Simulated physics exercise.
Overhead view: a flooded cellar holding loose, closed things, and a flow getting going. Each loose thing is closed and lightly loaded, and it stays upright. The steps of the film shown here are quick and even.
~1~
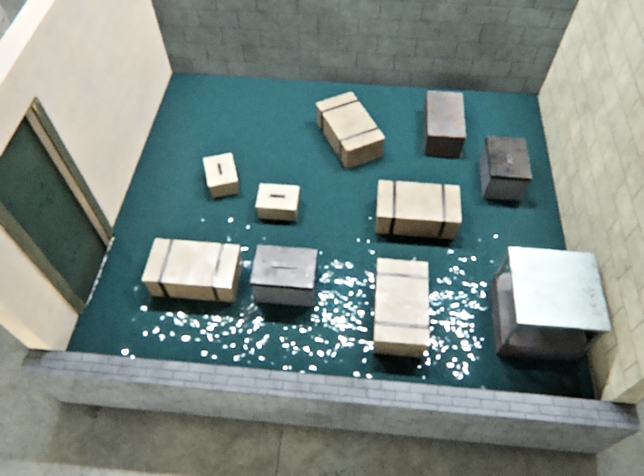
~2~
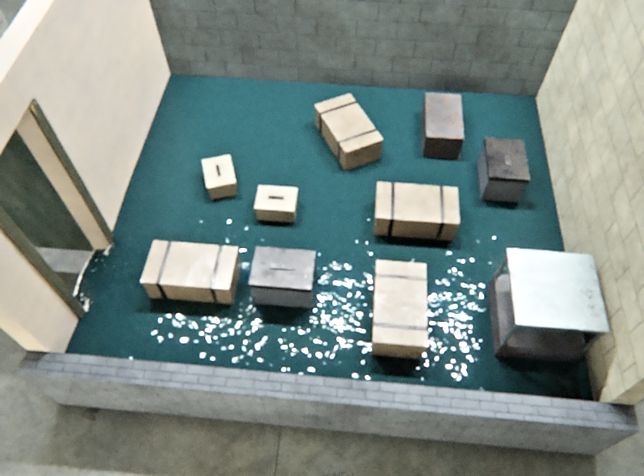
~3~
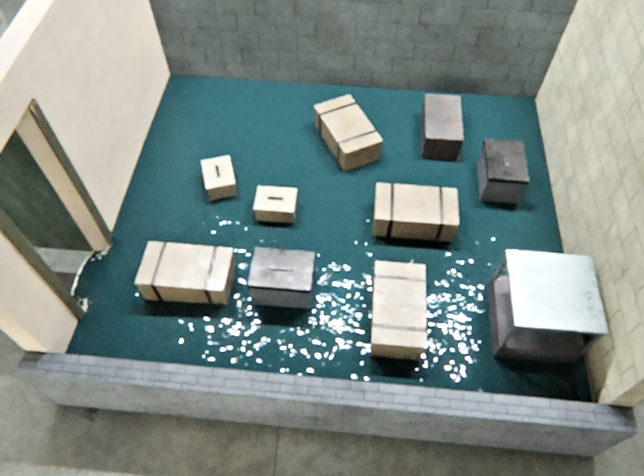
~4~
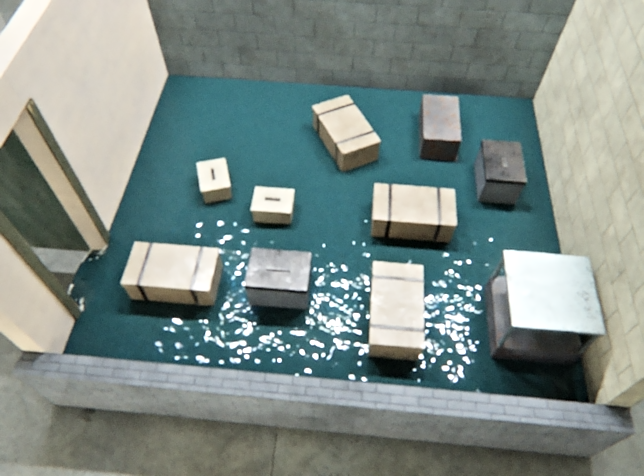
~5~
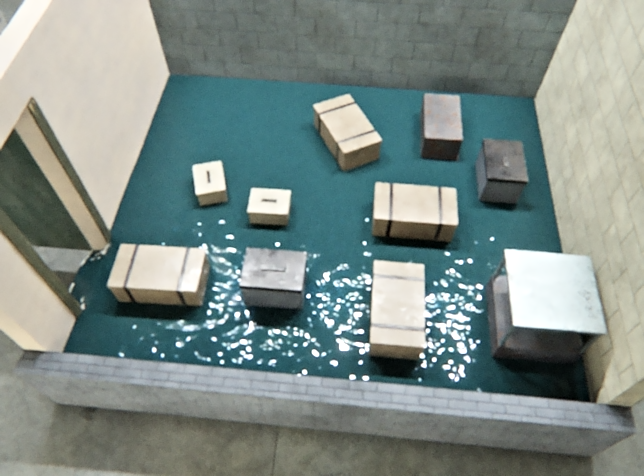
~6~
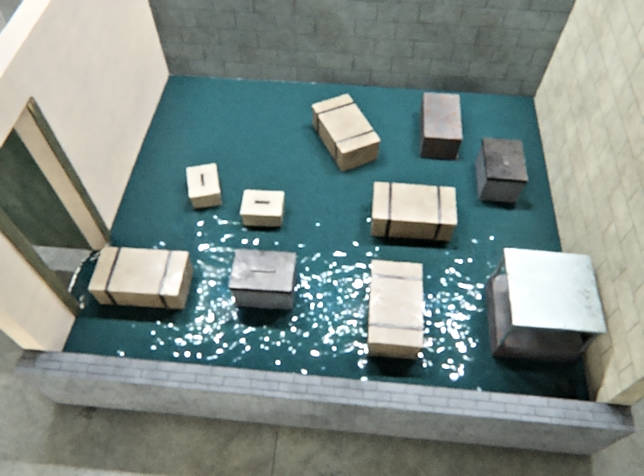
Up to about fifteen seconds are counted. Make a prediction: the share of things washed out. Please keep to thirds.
The share will most likely be one third to two thirds.
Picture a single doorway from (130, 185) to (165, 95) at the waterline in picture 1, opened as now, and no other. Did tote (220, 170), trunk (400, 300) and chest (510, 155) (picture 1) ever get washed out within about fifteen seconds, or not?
My answer, each in turn: Lost, not lost, not lost.
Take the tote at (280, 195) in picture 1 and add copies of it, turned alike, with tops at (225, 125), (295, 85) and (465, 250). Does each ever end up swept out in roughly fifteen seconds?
Taking them in turn: Flushed away, held back and held back.
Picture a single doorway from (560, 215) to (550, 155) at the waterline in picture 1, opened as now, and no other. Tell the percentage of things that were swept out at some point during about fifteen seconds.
My figure is 50 in a hundred.
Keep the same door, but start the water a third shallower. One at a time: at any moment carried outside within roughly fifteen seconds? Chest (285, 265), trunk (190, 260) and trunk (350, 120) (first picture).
So, in the listed order, they end up flushed out, flushed out and not lost.
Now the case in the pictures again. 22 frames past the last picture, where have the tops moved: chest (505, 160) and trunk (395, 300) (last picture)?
Approximately (457, 180) for one, (279, 313) for the other.
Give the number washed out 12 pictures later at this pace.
It comes to 2.
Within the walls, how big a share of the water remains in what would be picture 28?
Close to 72 %.
A moment on, 0 of 8 are out; 8 afloat.
Next, 2 of 8 are out; 6 afloat.
Later, 4 of 8 are out; 4 afloat.
In the end, 4 of 8 are out; 4 afloat.
